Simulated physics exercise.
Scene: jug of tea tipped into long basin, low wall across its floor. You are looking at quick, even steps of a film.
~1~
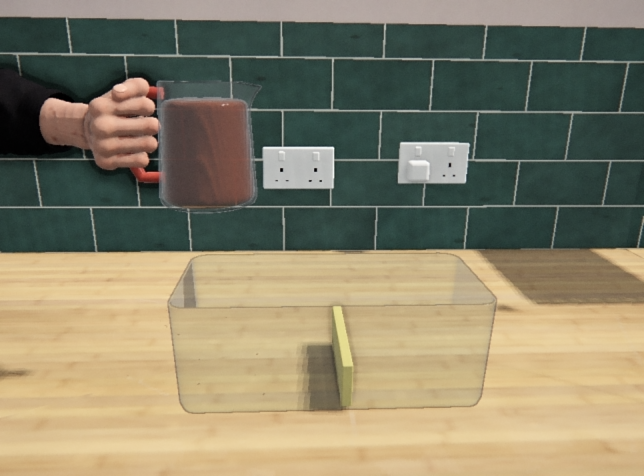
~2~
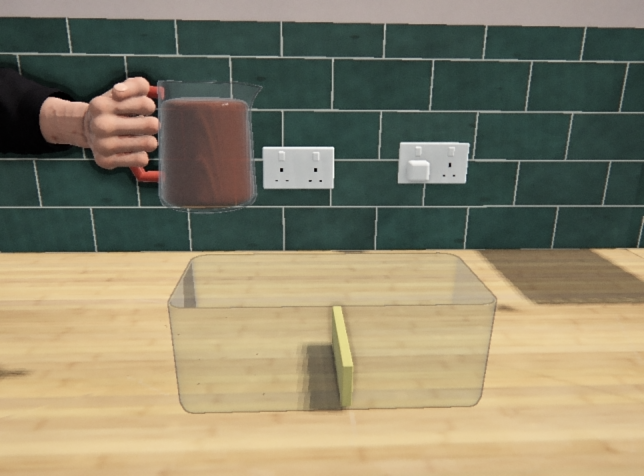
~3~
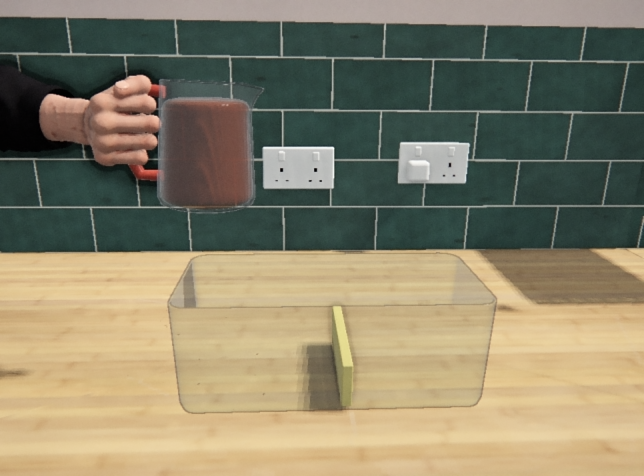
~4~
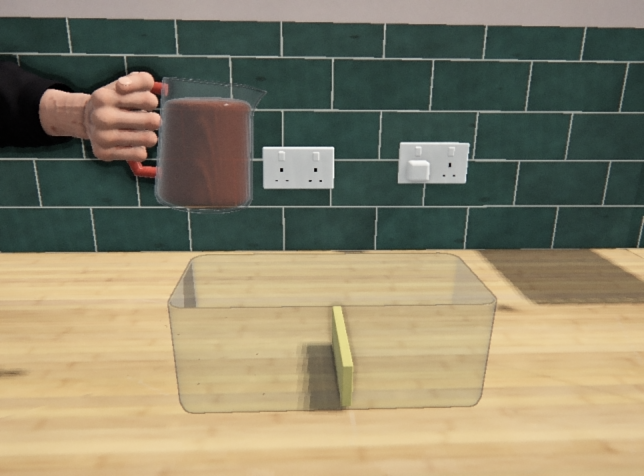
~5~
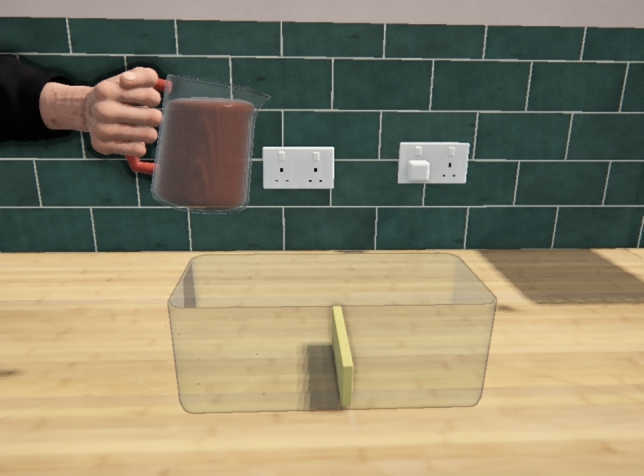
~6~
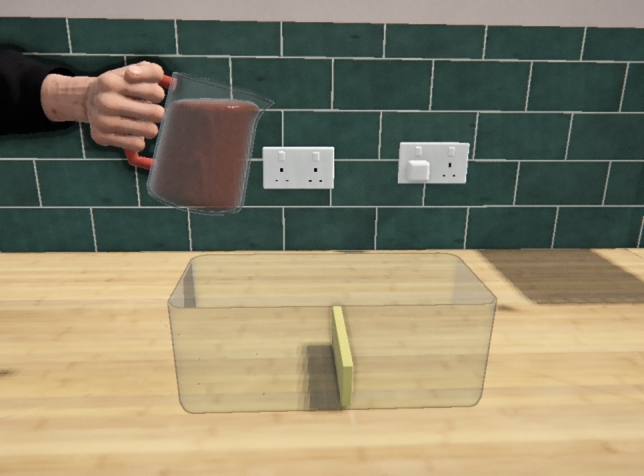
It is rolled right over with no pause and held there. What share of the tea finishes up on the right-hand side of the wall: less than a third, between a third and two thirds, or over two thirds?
The share right of the wall is left at a third to two thirds.
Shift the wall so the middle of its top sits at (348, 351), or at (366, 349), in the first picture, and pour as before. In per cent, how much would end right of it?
First some 50, then 10 per cent.
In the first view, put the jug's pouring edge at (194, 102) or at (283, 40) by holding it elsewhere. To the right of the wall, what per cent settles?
It comes to 5 % the first time and 90 % the second.
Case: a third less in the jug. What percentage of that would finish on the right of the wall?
Best guess: Around 20 %.
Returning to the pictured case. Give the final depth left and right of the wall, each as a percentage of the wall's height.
Left side: Approx. 20 %; right side: Approx. 30 %.
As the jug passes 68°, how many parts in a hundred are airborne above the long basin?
Some 10 per cent, I'd say.
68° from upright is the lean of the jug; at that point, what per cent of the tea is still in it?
I'd put it near 85 %.
A moment on, the jug is tipped part way and 84 per cent is still to pour, 2 is left of the wall and 2 right of it.
Next, the jug is tipped right over and 33 per cent is still to pour, 10 is left of the wall and 35 right of it.
Then the jug is tipped right over and 3 per cent is still to pour, 41 is left of the wall and 51 right of it.
Later the jug is tipped right over and 0 per cent is still to pour, 47 is left of the wall and 52 right of it.
At rest 47 per cent lies left of the wall, 52 right of it and 1 outside.
